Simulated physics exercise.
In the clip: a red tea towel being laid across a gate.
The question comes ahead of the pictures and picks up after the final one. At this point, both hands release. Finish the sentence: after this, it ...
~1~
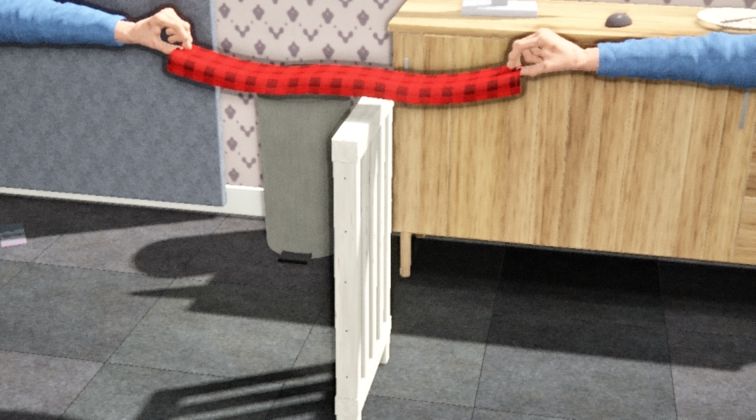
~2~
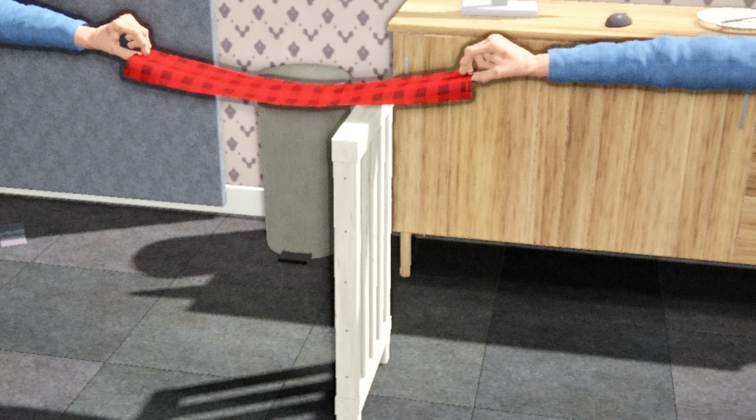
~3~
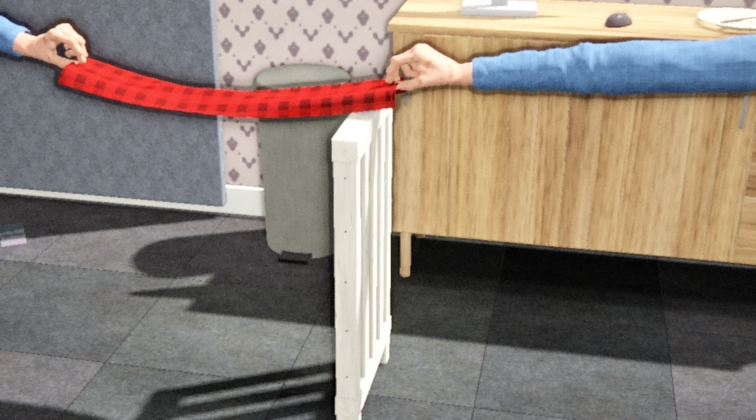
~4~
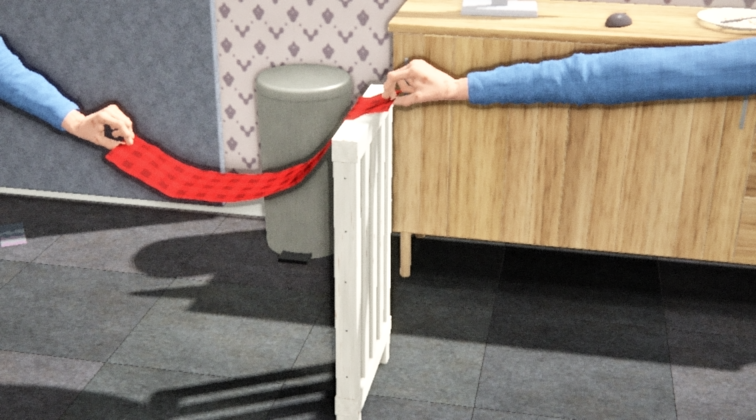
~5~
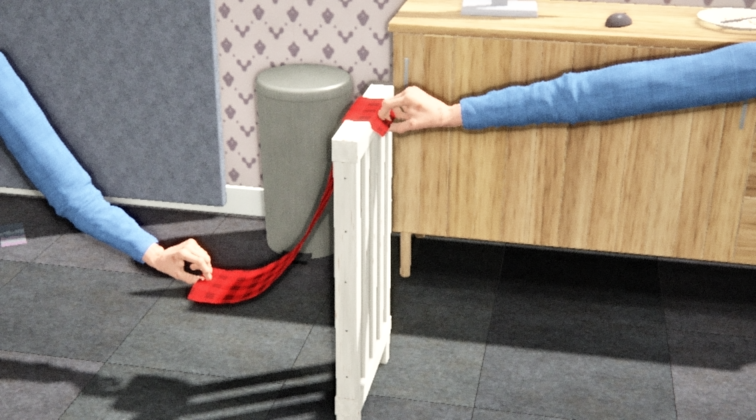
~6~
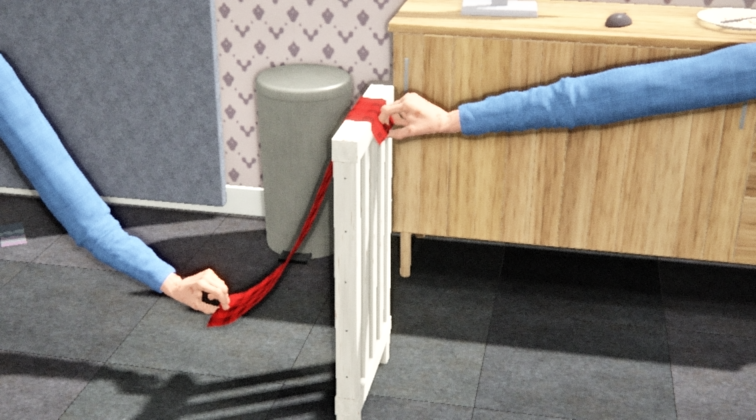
After this, it comes off on the left.
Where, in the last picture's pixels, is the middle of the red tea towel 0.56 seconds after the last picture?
About (314, 387).
Then, 0.30 s later than the last view, tea towel clear of the top and falling near (309, 287).
Then, 0.56 s later than the last view, tea towel in a heap on the floor near (314, 388).
Finally, tea towel in a heap on the floor near (313, 389). The red tea towel falls on the left side.
